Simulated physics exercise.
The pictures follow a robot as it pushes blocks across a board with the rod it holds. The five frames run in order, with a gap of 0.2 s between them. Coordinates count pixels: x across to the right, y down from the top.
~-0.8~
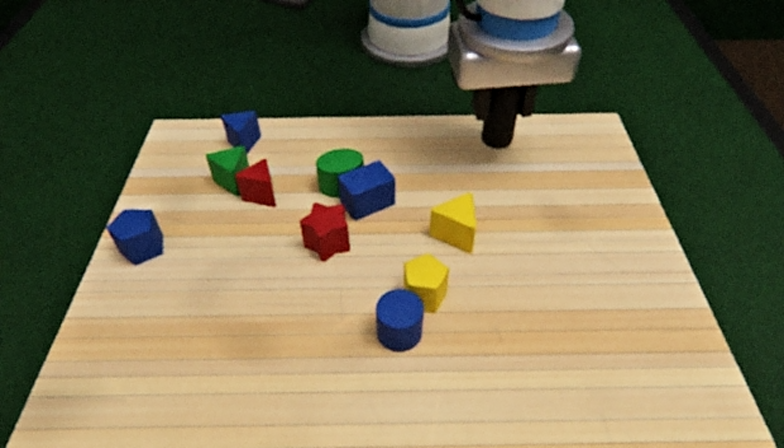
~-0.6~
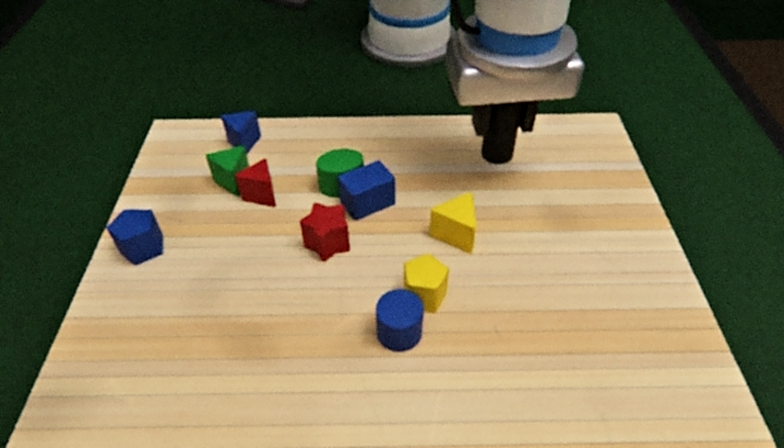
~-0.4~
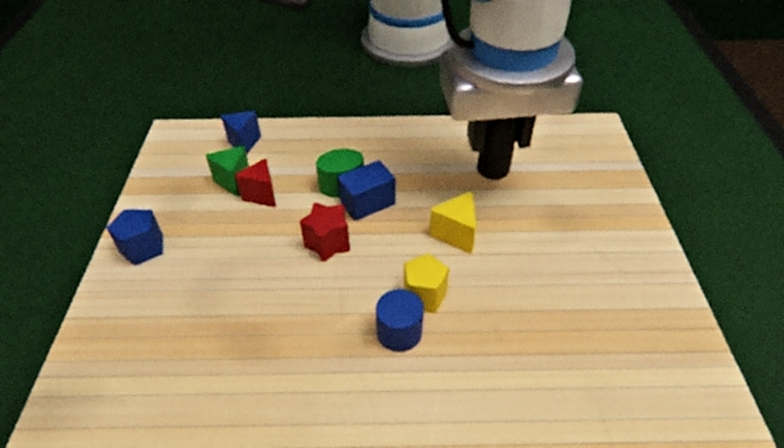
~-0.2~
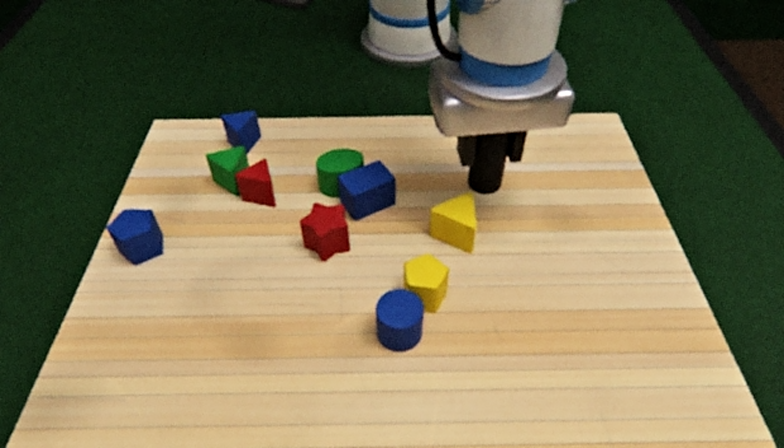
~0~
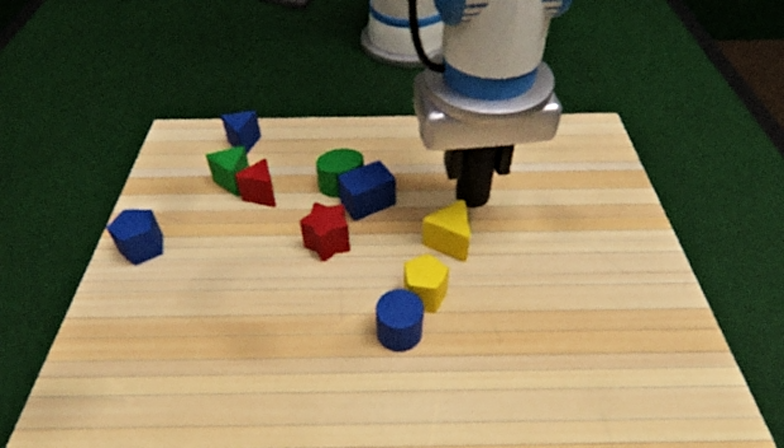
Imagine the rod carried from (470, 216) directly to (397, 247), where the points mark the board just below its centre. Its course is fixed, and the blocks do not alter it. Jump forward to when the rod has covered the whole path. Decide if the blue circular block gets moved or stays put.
That block remains where it is.
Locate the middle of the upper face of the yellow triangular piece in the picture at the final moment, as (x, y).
At the end it should sit near (417, 243).
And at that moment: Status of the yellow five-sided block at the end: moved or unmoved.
That block is shifted.
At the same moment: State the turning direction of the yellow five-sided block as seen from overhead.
Top view: Clockwise.
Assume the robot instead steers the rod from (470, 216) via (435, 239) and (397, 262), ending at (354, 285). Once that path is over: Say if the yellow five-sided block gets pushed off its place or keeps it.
If the rod follows that path, the yellow five-sided block ends up shifted.
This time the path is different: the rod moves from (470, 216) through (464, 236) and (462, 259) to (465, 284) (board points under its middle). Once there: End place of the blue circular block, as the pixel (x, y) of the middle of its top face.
The spot you're after is about (370, 328) in the image.
On the path given first. Halfway along, rod (435, 213); yellow triangular piece (436, 236), turned 50° anticlockwise.
At the end, rod (397, 229); blue circular block in place; yellow five-sided block (432, 280), turned 20° clockwise; yellow triangular piece (417, 243), turned 115° anticlockwise.
